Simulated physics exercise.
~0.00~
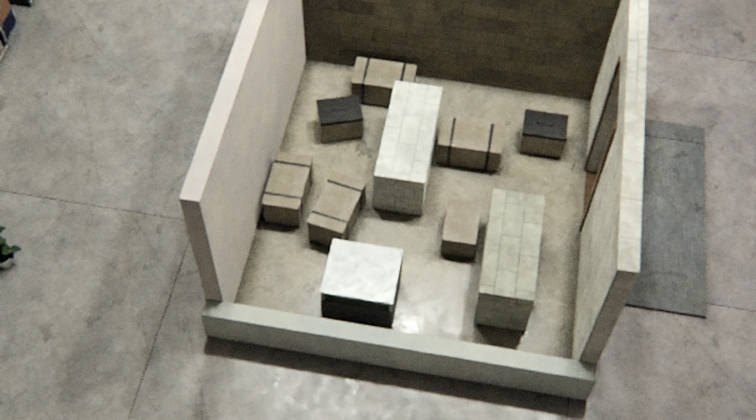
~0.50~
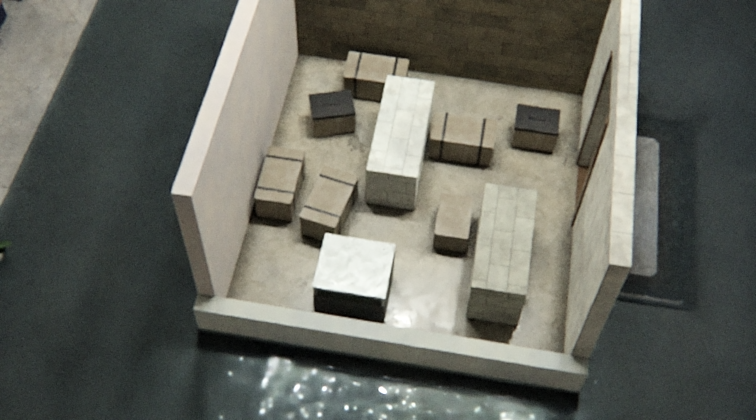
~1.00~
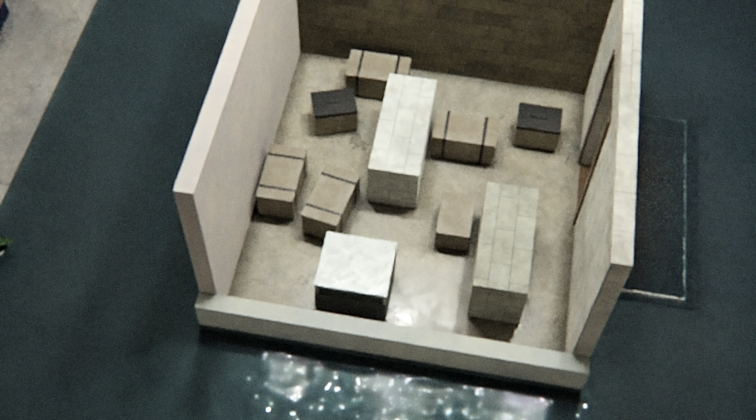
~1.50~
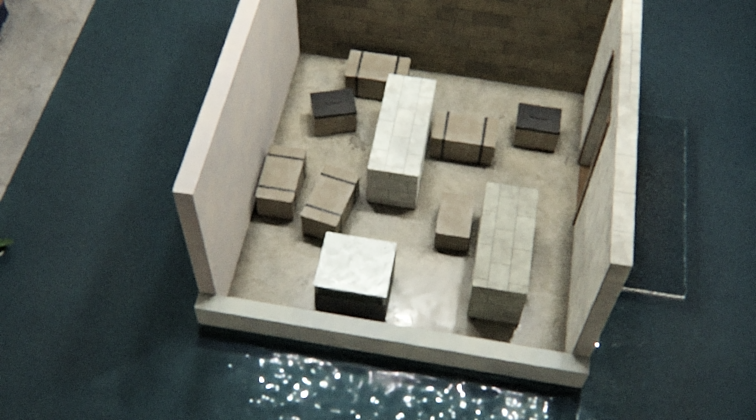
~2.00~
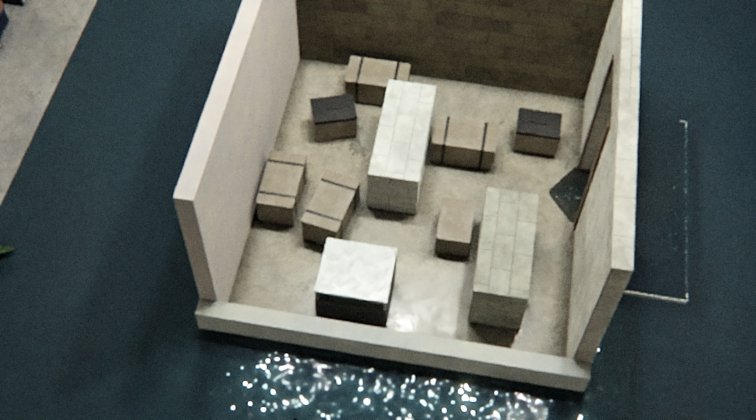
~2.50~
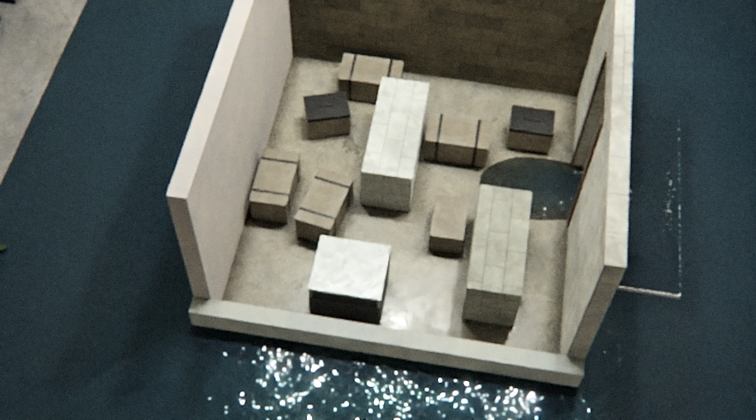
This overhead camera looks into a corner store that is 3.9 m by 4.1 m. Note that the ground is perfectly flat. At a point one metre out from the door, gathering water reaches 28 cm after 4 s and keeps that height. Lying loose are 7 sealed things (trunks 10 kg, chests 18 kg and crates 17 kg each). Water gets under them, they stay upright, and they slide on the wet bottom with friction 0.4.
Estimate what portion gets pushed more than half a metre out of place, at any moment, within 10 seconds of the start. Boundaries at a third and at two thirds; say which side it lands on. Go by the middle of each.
It will be a medium share, a third through two thirds.
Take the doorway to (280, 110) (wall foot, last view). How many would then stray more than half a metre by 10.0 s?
3.
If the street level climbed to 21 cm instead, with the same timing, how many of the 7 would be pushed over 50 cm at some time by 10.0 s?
Then it comes to 3.
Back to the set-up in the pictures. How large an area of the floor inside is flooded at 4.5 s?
About 5.5 m2.
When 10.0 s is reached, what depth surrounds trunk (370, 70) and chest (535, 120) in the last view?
Around 10 cm and 16 cm.
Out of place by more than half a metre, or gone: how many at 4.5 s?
My count gives 0.
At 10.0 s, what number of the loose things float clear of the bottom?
The number is 6.
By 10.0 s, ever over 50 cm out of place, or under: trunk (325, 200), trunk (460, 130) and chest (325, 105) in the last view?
In that order: Short of it, past it, short of it.
After 3.5 s 0 of 7 are over 50 cm from their spots; 0 afloat.
After 4.5 s 0 of 7 are over 50 cm from their spots; 1 afloat.
After 7.0 s 1 of 7 are over 50 cm from their spots; 1 afloat.
After 10.0 s 4 of 7 are over 50 cm from their spots, and 4 have been at some point; 6 afloat.
